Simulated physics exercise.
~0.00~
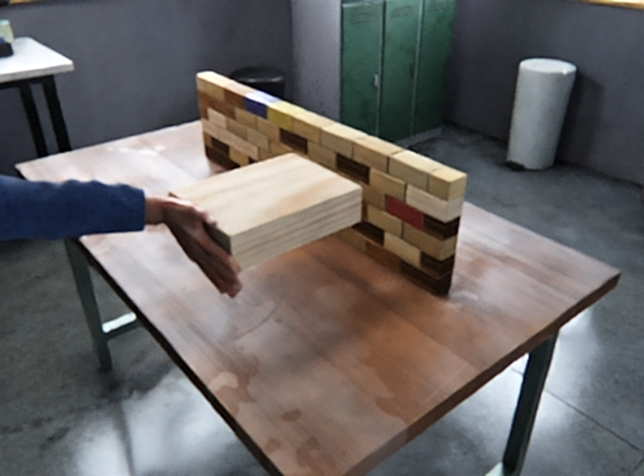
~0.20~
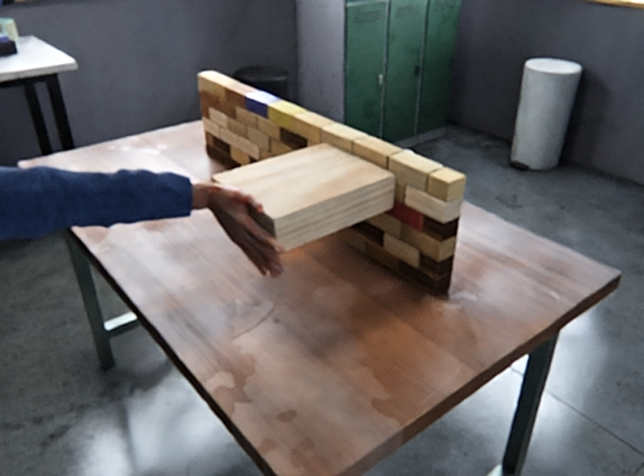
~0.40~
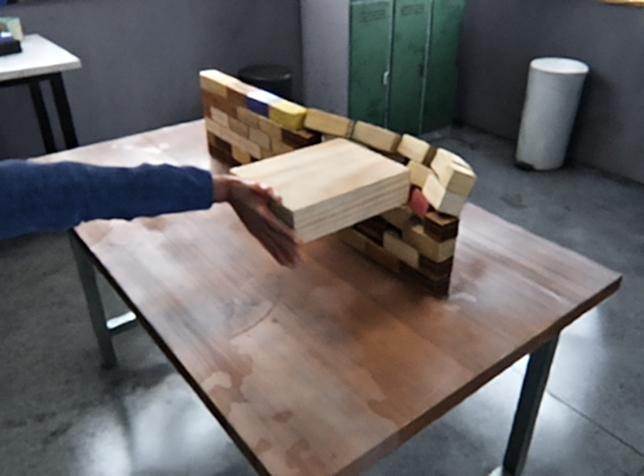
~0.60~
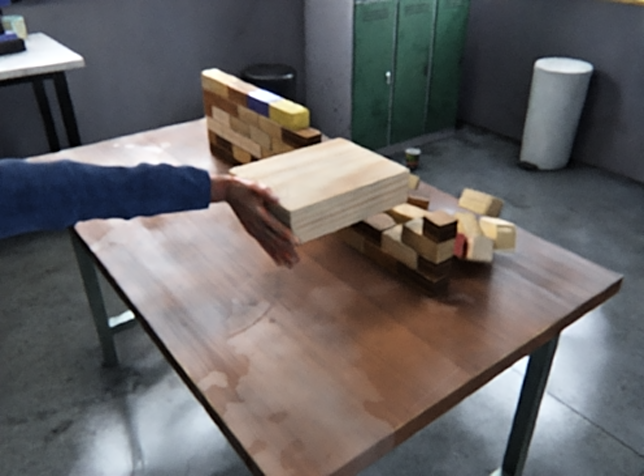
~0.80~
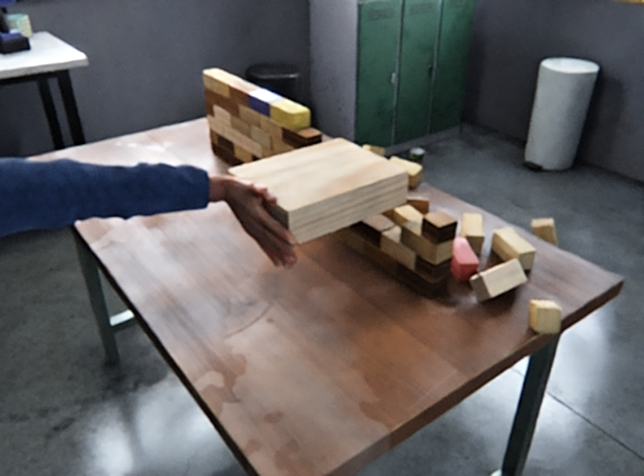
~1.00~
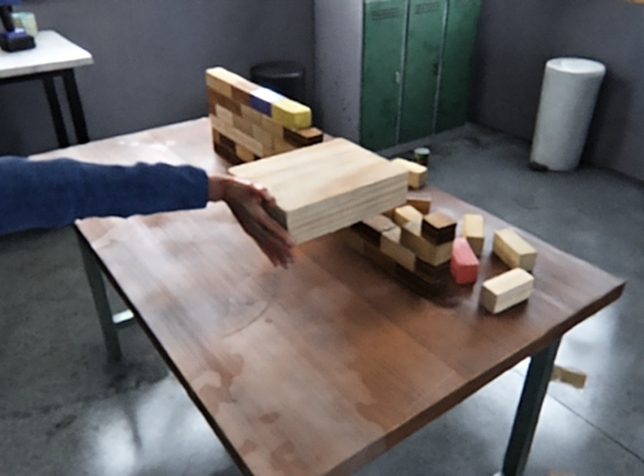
We see a hand push a thick wooden block into a brick-like wall of small wooden blocks on a table. The right part bulges and topples, scattering blocks, including the red one, with one dropping off the table, while the left part with the yellow and blue blocks stays standing.
